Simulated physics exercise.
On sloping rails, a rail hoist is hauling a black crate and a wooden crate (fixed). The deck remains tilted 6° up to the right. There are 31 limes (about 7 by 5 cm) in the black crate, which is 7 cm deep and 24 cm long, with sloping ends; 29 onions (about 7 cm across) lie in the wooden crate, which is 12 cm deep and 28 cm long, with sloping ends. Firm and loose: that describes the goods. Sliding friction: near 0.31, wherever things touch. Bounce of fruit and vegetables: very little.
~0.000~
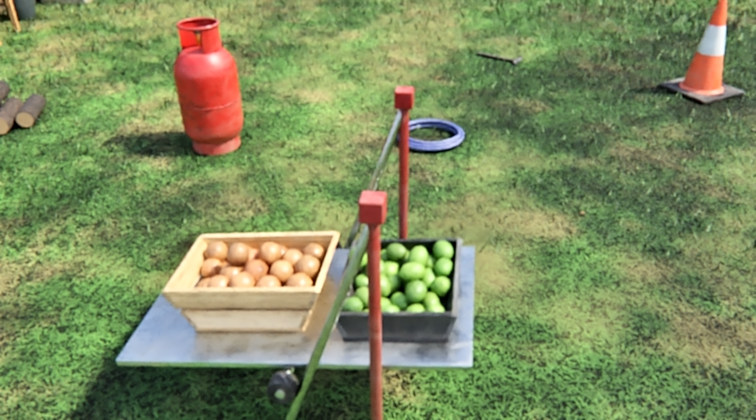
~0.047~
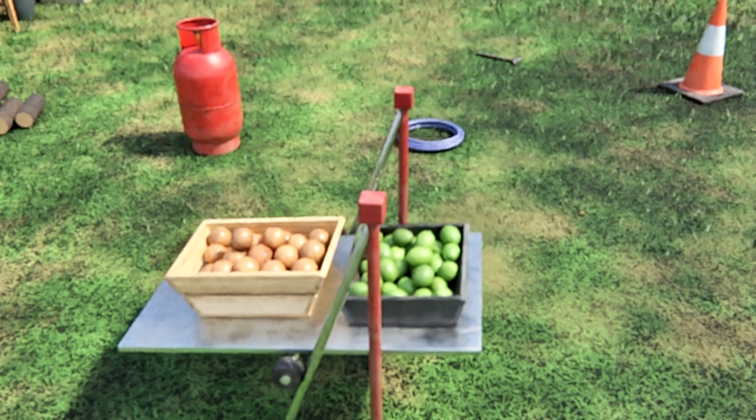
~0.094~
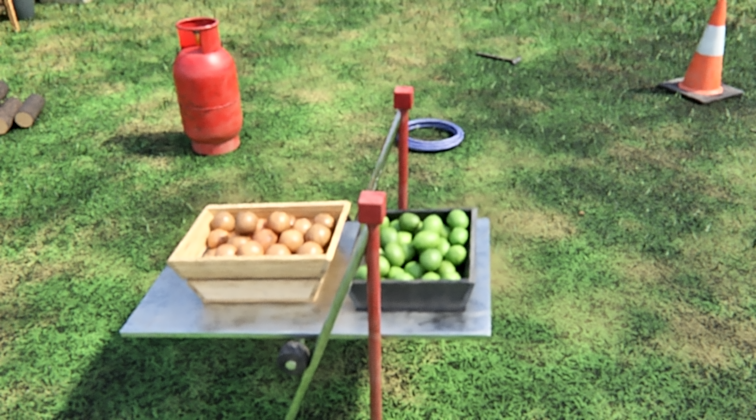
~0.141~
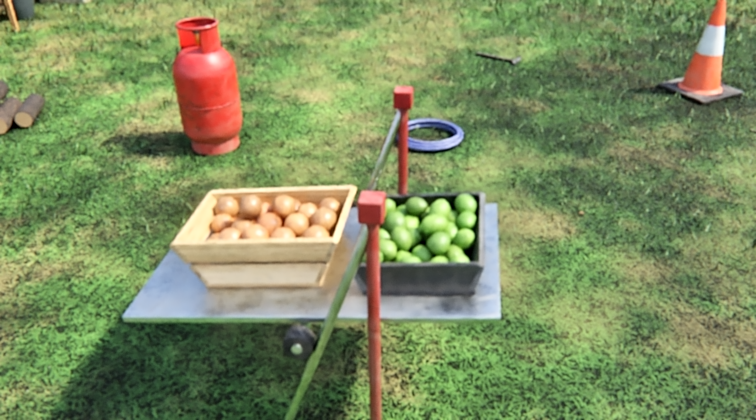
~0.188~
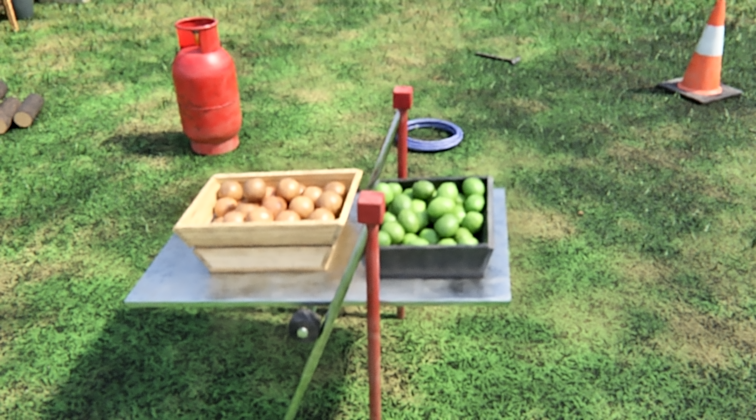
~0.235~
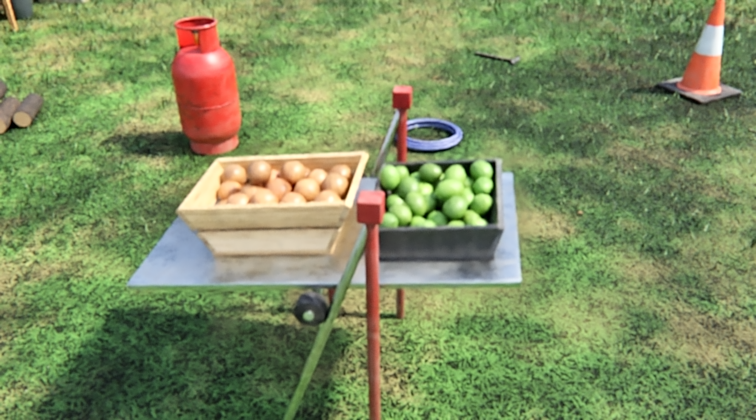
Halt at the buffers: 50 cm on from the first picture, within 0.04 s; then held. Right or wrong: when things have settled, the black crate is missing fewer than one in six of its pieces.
Right.
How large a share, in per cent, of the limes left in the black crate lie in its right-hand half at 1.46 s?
It works out to around 50 in a hundred.
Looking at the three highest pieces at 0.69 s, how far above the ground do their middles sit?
About 90 cm up, on average.
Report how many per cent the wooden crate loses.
Wooden crate - about 0 per cent.
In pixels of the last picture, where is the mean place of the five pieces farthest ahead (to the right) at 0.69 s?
They are centred near (524, 114).
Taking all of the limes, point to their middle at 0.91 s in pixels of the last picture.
At about (474, 124).
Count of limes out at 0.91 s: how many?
Count out: Close to 0.
After 0.41 s, braking begins.
After 0.53 s, 0 of 31 out of the black crate and 0 of 29 out of the wooden crate.
After 0.69 s, 0 of 31 out of the black crate and 0 of 29 out of the wooden crate.
After 0.91 s, 0 of 31 out of the black crate and 0 of 29 out of the wooden crate.
Final count (at 1.46 s), 0 of 31 out of the black crate and 0 of 29 out of the wooden crate. Asked share, 0 of 31, 0 per cent.
